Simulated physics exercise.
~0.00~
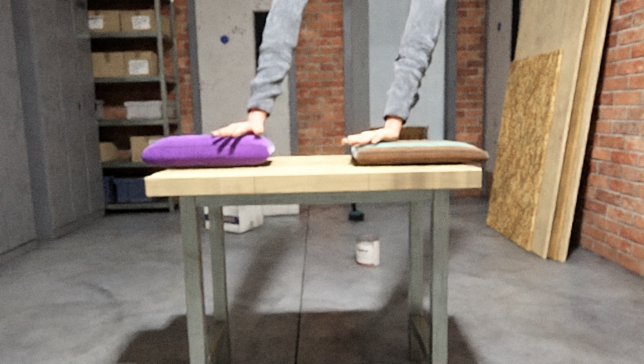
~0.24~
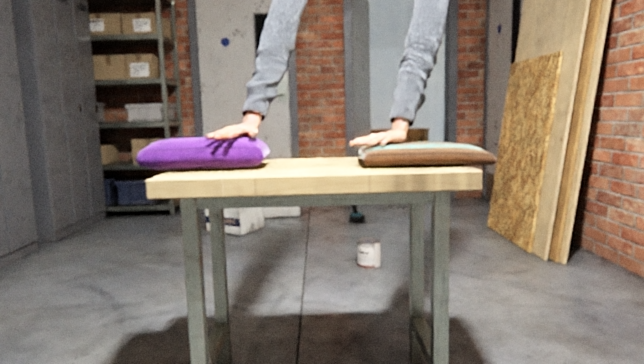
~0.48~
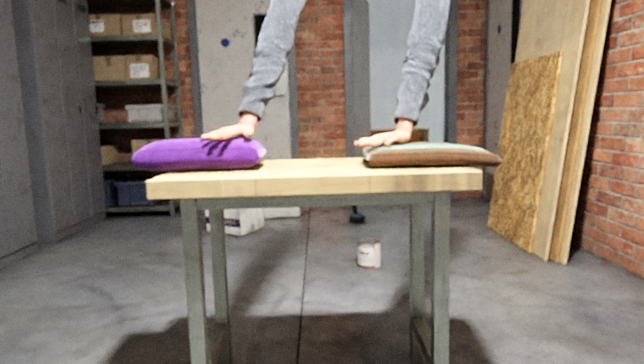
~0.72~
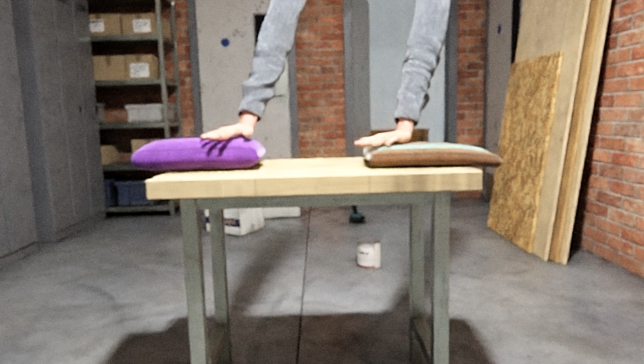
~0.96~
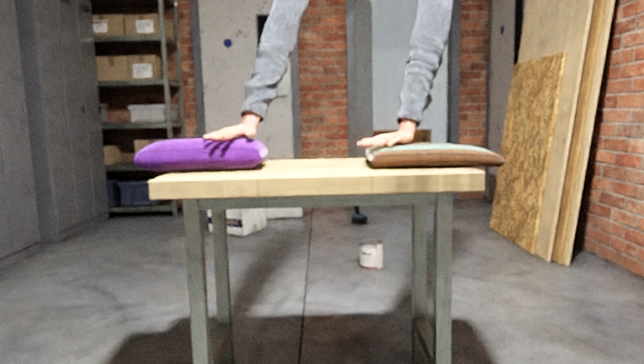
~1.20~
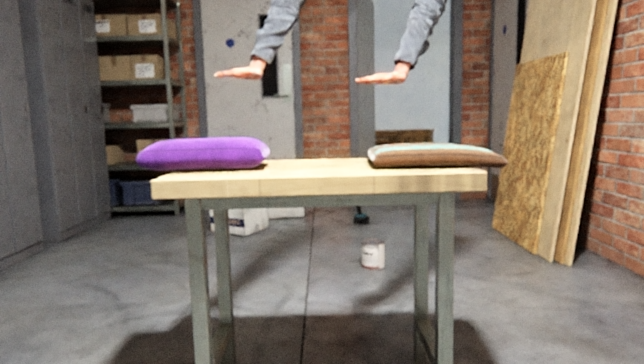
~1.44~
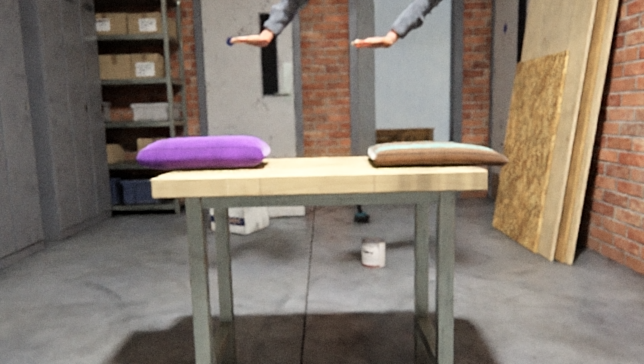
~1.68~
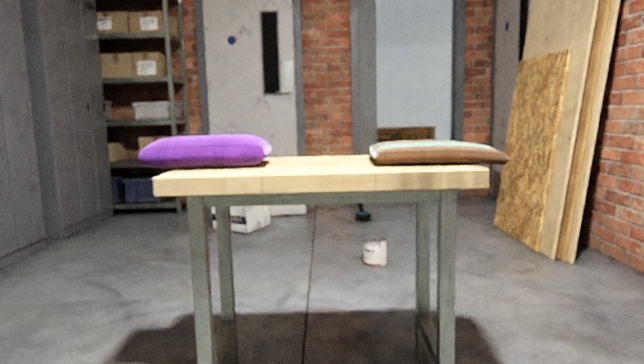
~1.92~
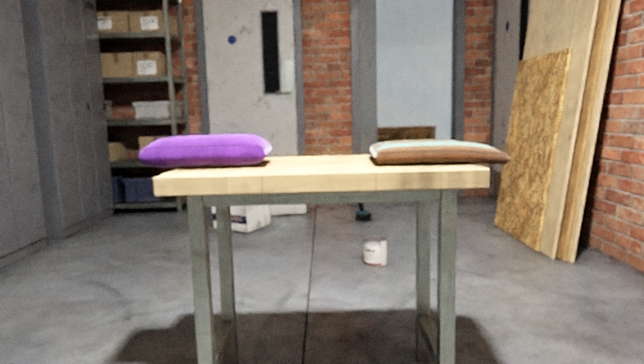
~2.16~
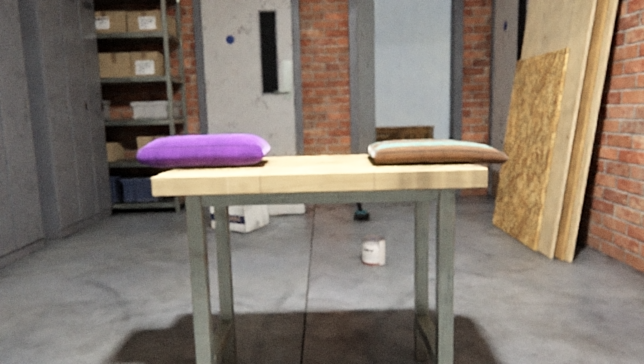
In a storeroom with grey walls, exposed brick and a concrete floor, a wooden-topped bench on metal legs is seen from the front through a slightly swaying camera. A purple soft bag lies at the left end of the bench and a brown seat pad with a paler top lies at the right, each jutting over its end. Two grey-sleeved arms reach down, a hand on each, and shift them slightly outward. The hands rest there briefly, then lift off and withdraw upward out of view. Both the bag and the pad stay on the bench, lying still.
